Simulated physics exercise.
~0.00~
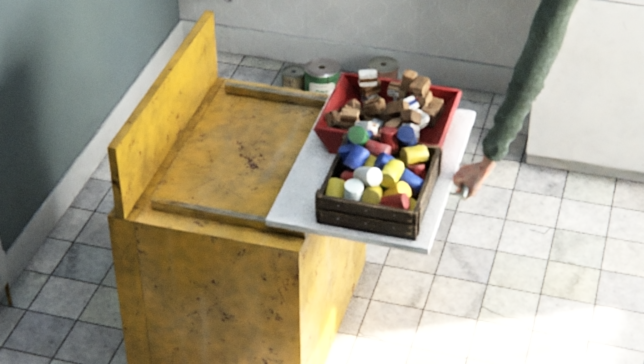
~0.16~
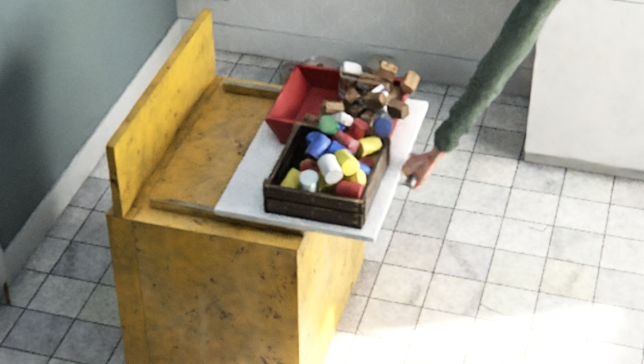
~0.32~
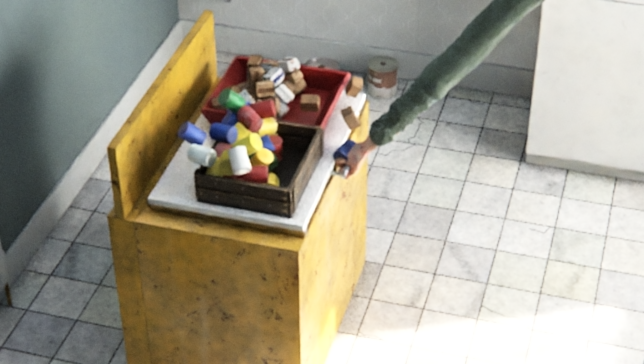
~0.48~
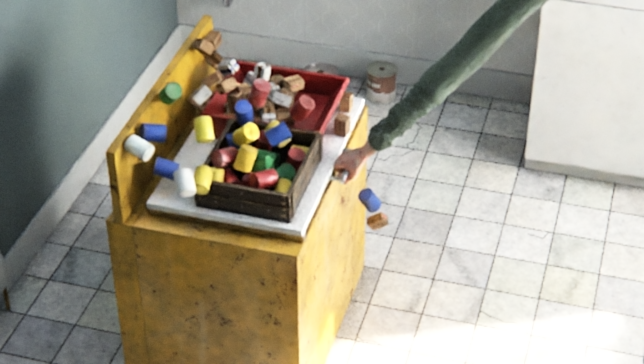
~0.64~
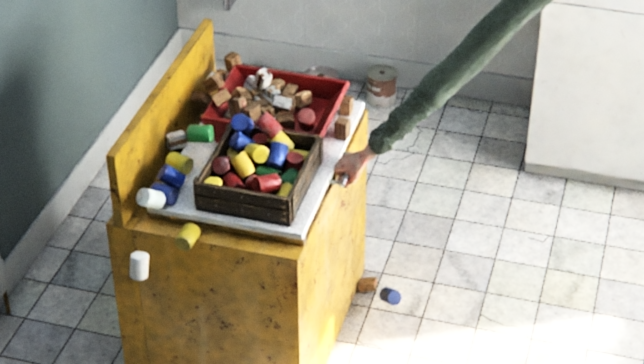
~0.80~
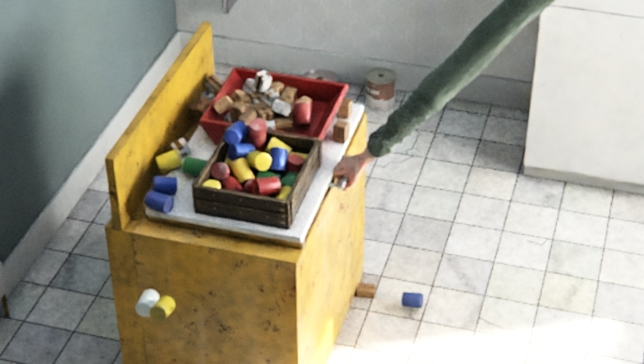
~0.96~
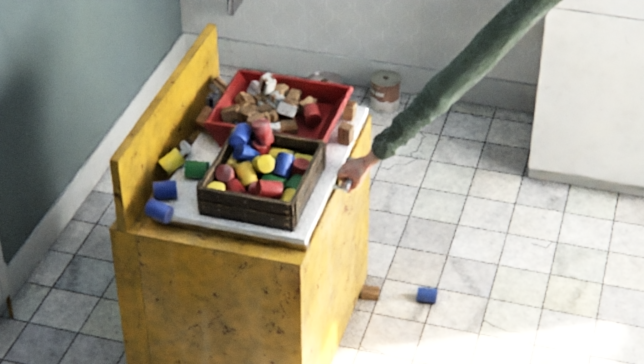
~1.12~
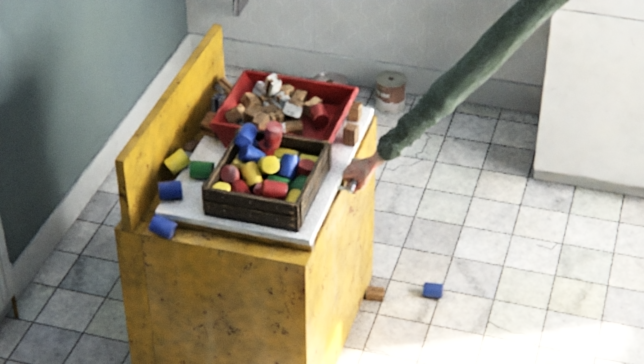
On a yellow cabinet, a hand shoves a shelf left and stops, spilling blocks from two boxes.
